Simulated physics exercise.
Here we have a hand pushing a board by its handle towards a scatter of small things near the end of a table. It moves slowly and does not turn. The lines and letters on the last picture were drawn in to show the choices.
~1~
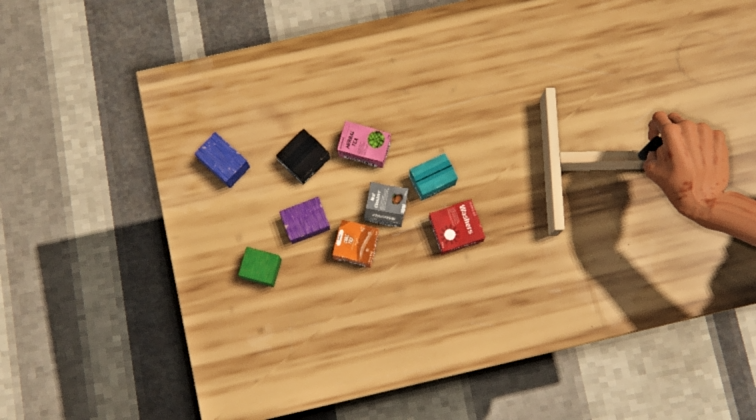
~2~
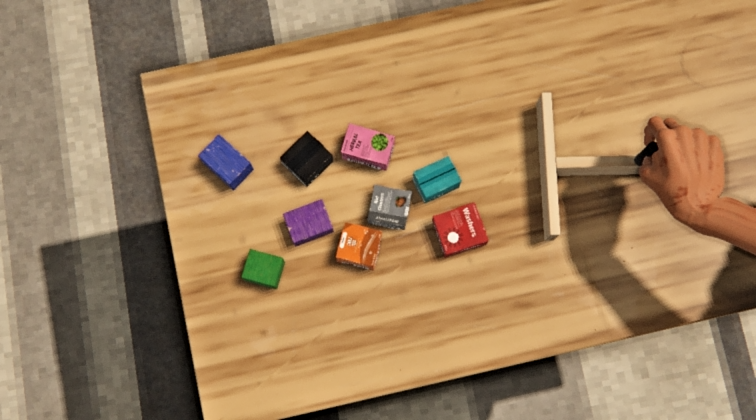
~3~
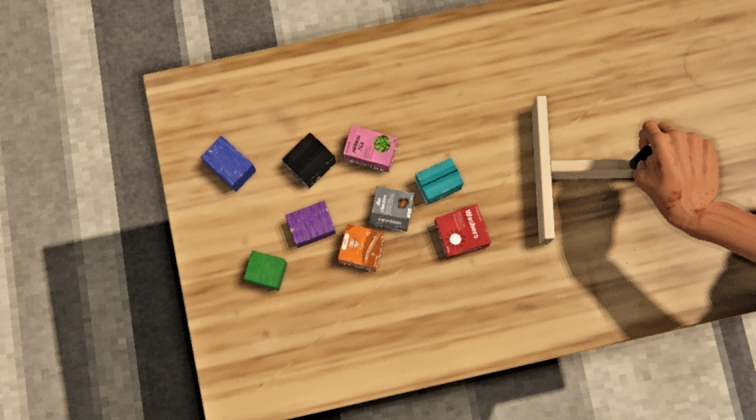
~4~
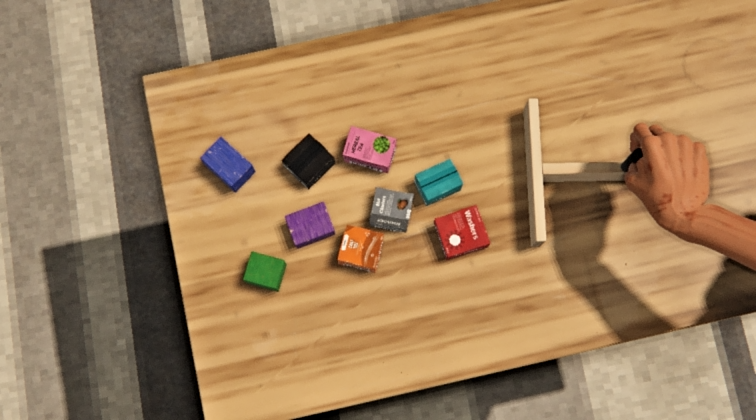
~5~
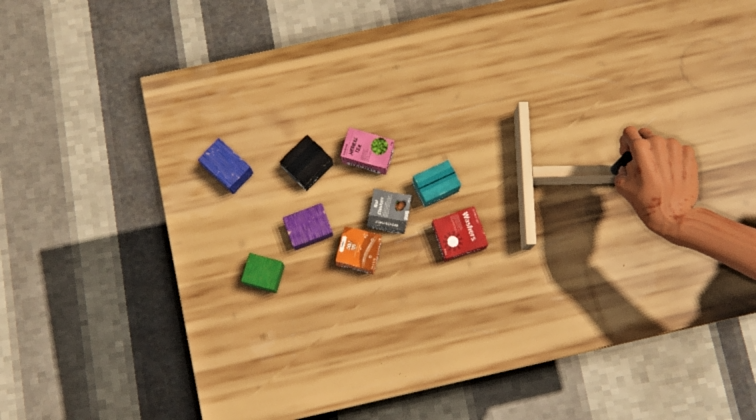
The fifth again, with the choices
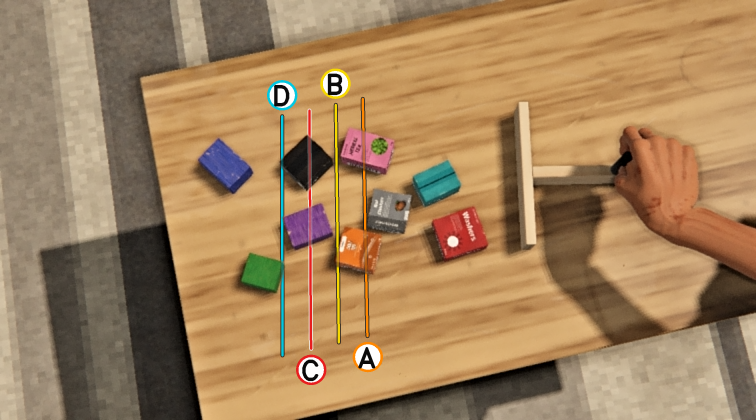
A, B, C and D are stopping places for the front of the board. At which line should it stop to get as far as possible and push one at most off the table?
No farther than D.
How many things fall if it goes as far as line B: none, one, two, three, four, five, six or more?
The count is none.
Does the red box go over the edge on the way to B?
No.
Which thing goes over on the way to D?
It is the green block.
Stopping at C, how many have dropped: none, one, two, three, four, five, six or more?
In all, none.
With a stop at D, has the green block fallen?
By then, yes.
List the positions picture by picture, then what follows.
In the first frame, grey packet (386, 205); red box (456, 227); green block (260, 268).
In the second frame, board (551, 162); blue block (226, 163).
In the third frame, board (545, 166); purple block (311, 225).
In the fourth frame, board (537, 169); pink packet (370, 150).
In the fifth frame, board (527, 172); grey packet (389, 211); red box (459, 234); green block (263, 274).
On the marked copy, A at (365, 215); B at (337, 221); C at (310, 227); D at (282, 233).
Following D. Soon after the start, board (440, 191); red box (412, 241); turquoise box (413, 181).
Later, board (351, 211); green block (245, 276); purple block (253, 231).
In the end, board (284, 226); green block over the edge; purple block (192, 249); one fallen.
As for the rest, A is within the limit but short; B is within the limit but short; C is within the limit but short.
